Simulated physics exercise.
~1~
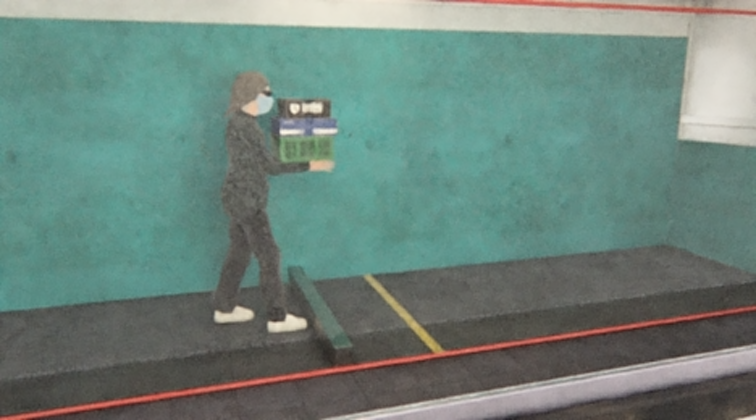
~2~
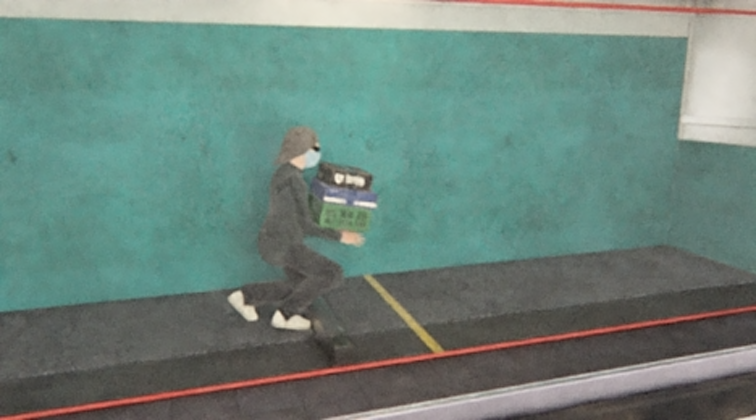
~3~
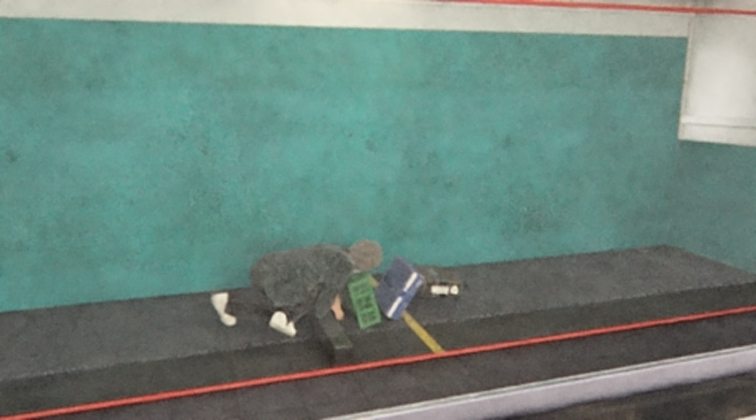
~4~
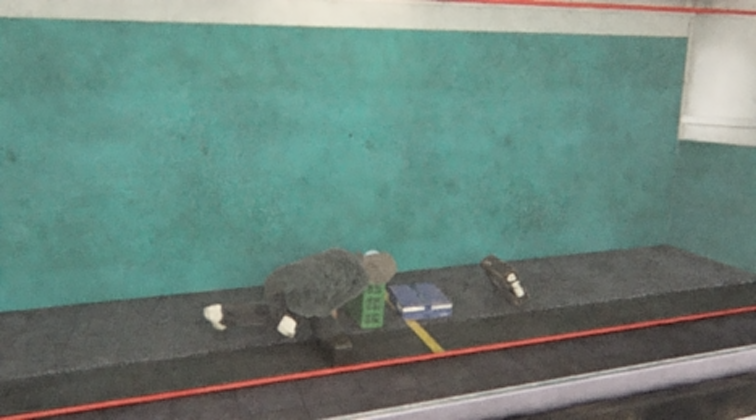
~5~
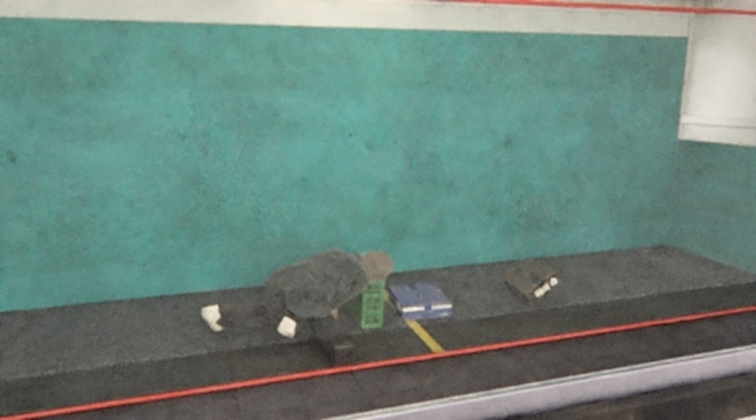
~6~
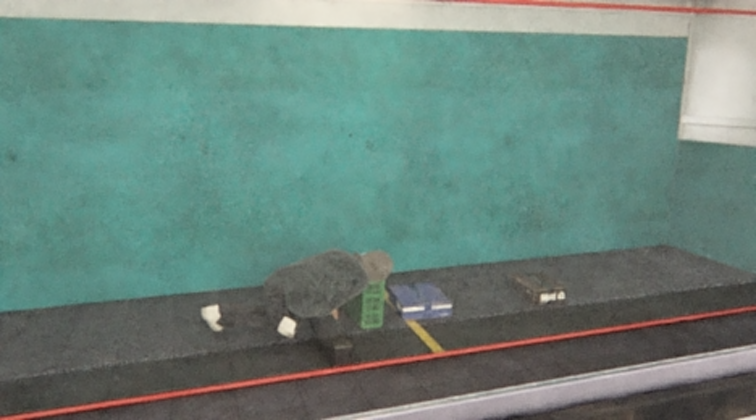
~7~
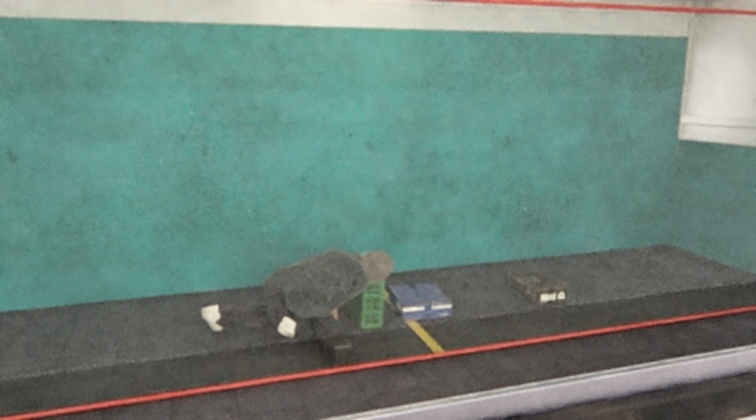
To begin with, a masked courier in dark clothes stands on a grey platform against a teal wall, holding a black parcel, a blue parcel and a green crate stacked in both arms. The courier pitches to the right, knees buckling over a low dark green rail, as the stack tips forward. The body folds face down, and the load spills ahead. The crate stands on end by the head, the blue parcel flops over across the yellow line, and the black one tumbles farther right. Finally all lies still, with the crate and the courier's head short of the line and both parcels reaching past it.
